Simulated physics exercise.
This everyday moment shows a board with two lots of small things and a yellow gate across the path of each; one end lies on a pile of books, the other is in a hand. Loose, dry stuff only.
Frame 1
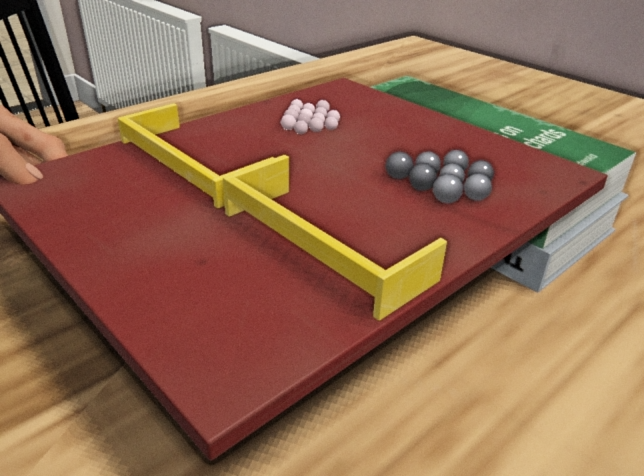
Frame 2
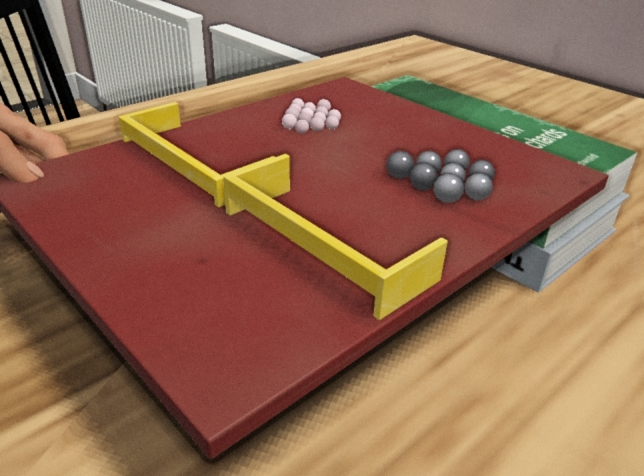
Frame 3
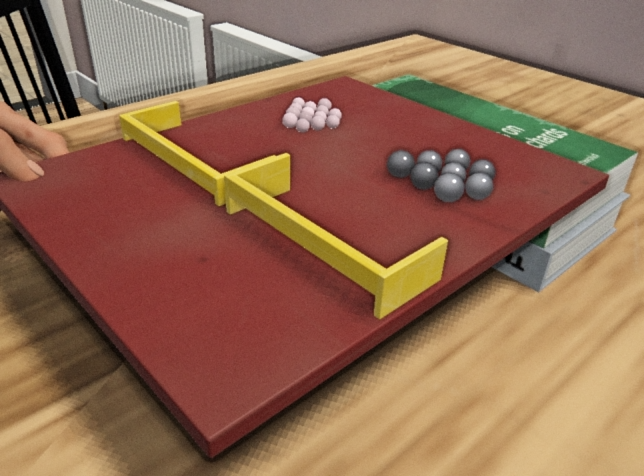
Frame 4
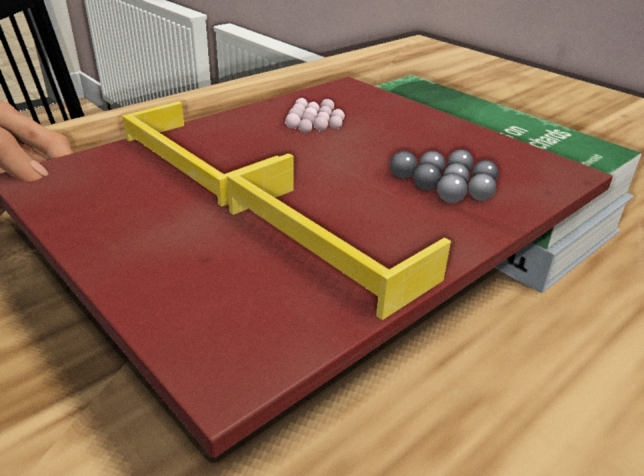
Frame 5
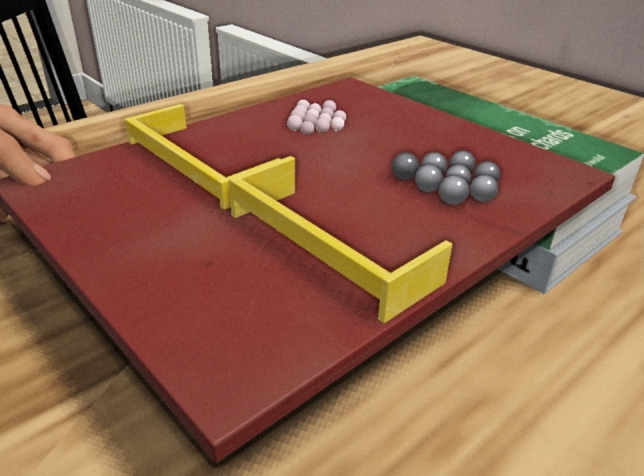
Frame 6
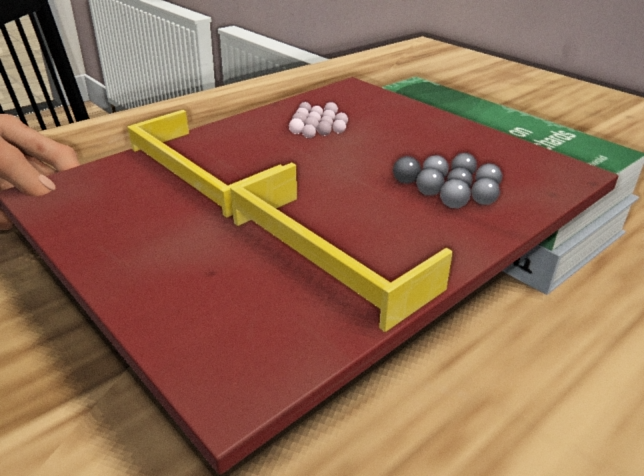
Red board propped on books with grey and pale pink balls sitting still behind yellow barriers, fingers barely lowering its left side.
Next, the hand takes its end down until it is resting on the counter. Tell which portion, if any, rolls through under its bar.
Front portion - held back; back portion - held back.
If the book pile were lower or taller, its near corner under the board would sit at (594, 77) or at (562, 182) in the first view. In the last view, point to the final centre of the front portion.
(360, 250) and (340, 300).
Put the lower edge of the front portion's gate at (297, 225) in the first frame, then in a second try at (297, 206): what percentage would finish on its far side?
I'd say around 100 in a hundred, and around 100 in a hundred after that.
Then, 0.48 s past the last view, board sloping at 11°; front portion on its way down; back portion on its way down.
Then, 0.90 s past the last view, board resting at 15°; front portion has reached its gate; back portion has reached its gate.
Finally, board resting at 15°; front portion gathered behind its gate; back portion gathered behind its gate.
